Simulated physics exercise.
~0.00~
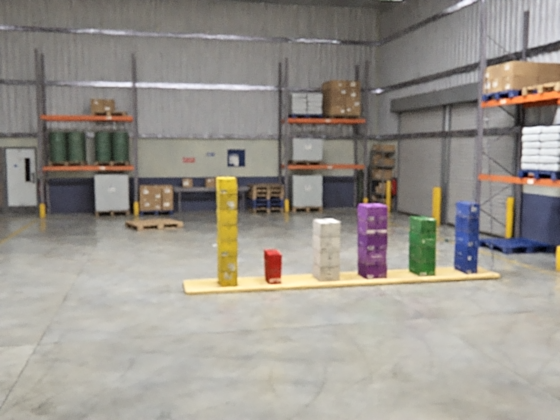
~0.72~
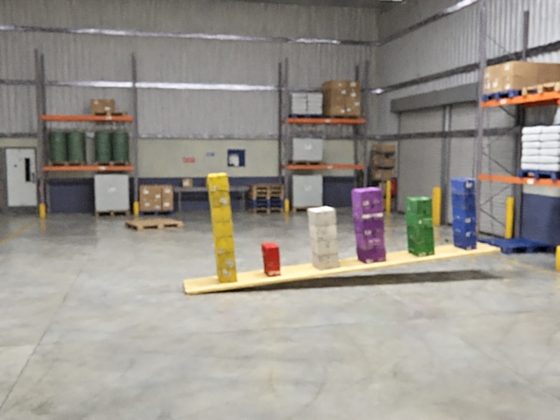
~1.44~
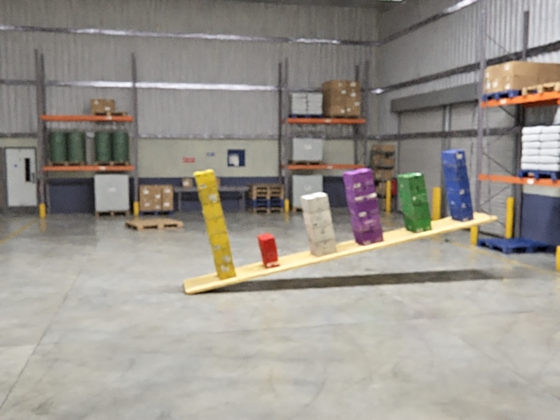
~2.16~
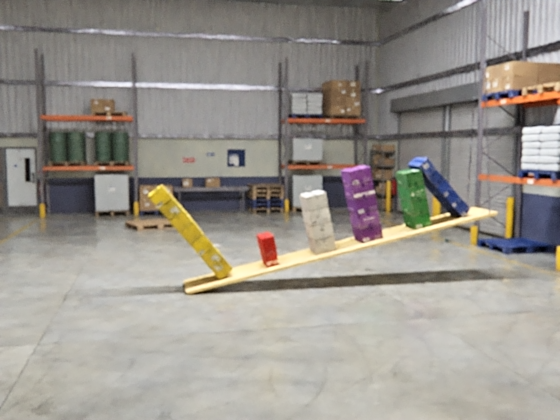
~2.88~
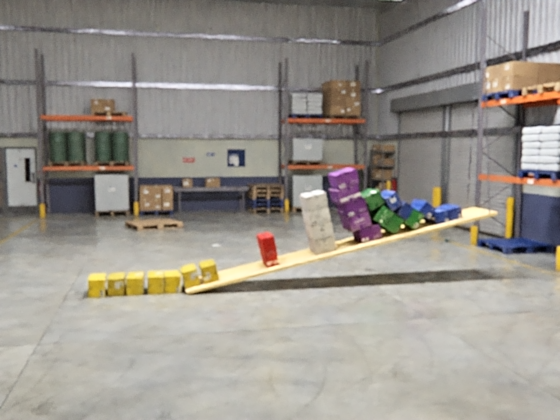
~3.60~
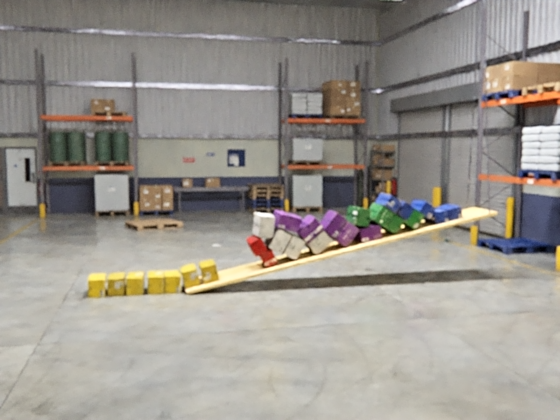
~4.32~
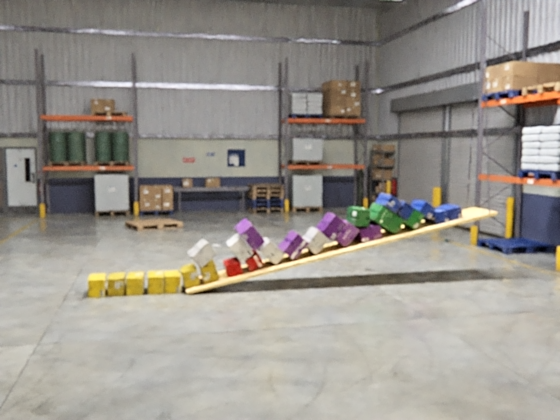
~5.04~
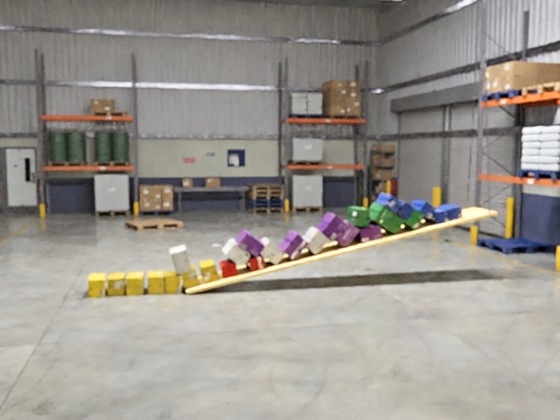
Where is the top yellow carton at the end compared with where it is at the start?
At the start it sits at the top of the tall pile on the left end of the board. At the end it lies on the floor further to the left, at the far left of the row of fallen yellow cartons.
